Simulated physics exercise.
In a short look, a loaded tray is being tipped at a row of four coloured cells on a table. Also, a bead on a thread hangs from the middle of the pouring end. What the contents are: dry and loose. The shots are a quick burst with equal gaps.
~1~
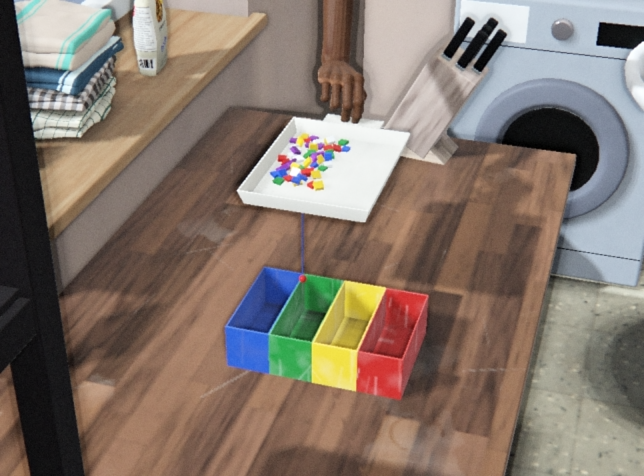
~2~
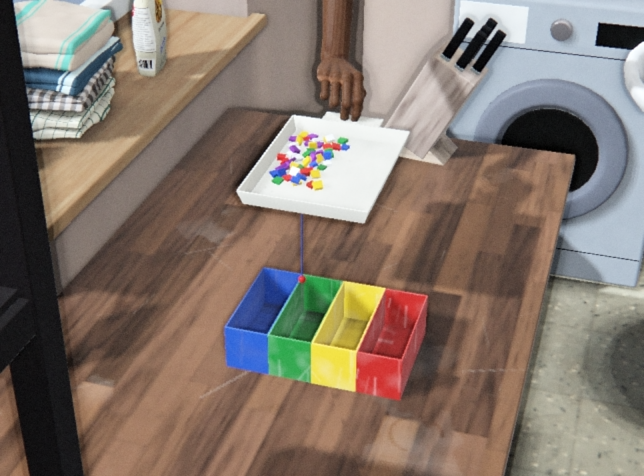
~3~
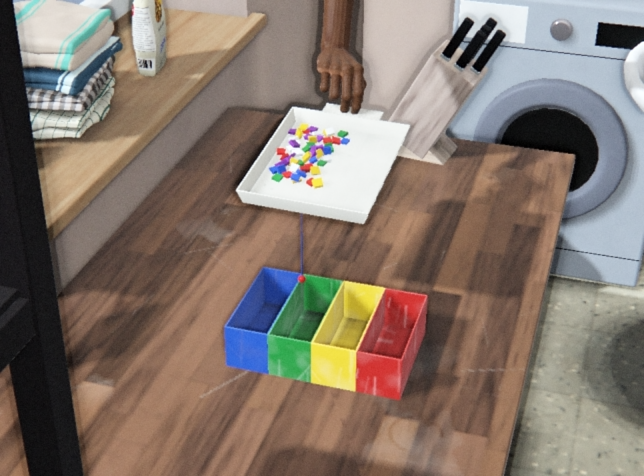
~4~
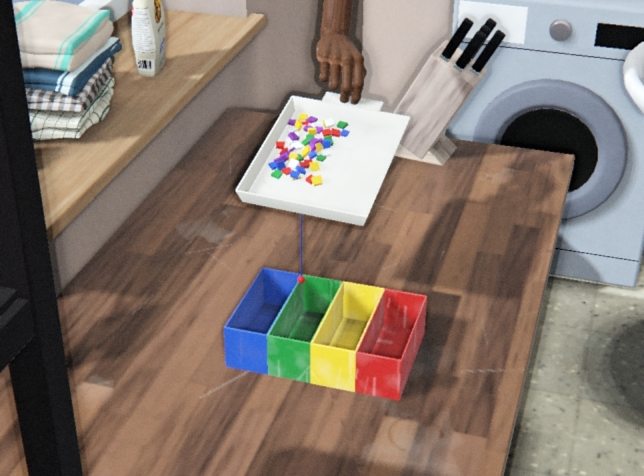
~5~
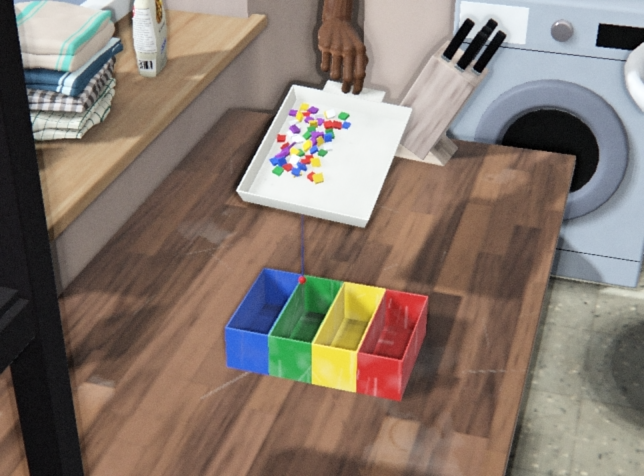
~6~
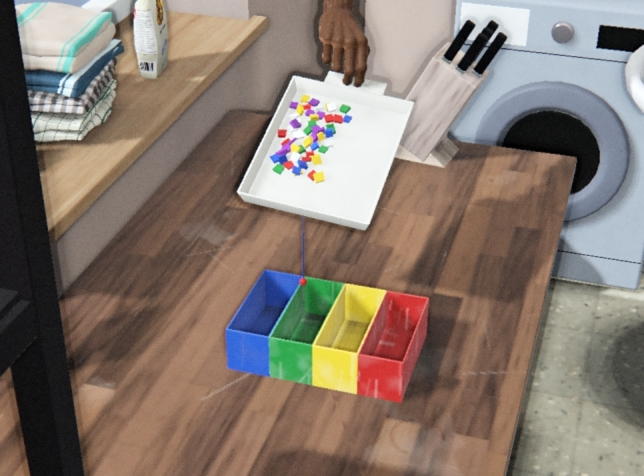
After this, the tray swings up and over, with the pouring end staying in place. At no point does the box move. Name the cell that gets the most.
Yellow.
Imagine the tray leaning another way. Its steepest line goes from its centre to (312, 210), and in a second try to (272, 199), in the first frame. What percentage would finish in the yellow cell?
20 % and 0 %, roughly.
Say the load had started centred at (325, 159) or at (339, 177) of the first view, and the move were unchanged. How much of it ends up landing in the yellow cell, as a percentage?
You'd get about 50 per cent first and about 70 per cent second.
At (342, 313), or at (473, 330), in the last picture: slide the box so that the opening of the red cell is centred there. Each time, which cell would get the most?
In the first try it is the red cell, in the second it is blue.
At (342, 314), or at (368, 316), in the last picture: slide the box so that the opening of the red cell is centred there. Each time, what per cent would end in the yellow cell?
Close to 30 in a hundred first, close to 40 in a hundred second.
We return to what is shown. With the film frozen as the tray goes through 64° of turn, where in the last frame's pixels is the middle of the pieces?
The load's middle is around (322, 213).
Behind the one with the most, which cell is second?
Second best is the green cell.
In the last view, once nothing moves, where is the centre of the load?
Around (342, 353), give or take.
Just after the last frame, tray tipped steeply; almost all on the tray; about a tenth falling or outside the box.
A moment on, tray tipped past a quarter turn; roughly half on the tray; roughly a third in the yellow cell; about a tenth in the blue cell; just a few in the green cell; about a tenth falling or outside the box.
Further on, tray tipped past a quarter turn; roughly two thirds in the yellow cell; roughly a quarter in the green cell; about a tenth in the blue cell.
When it is over, tray tipped past a quarter turn; roughly two thirds in the yellow cell; roughly a quarter in the green cell; about a tenth in the blue cell; not one in the red cell.
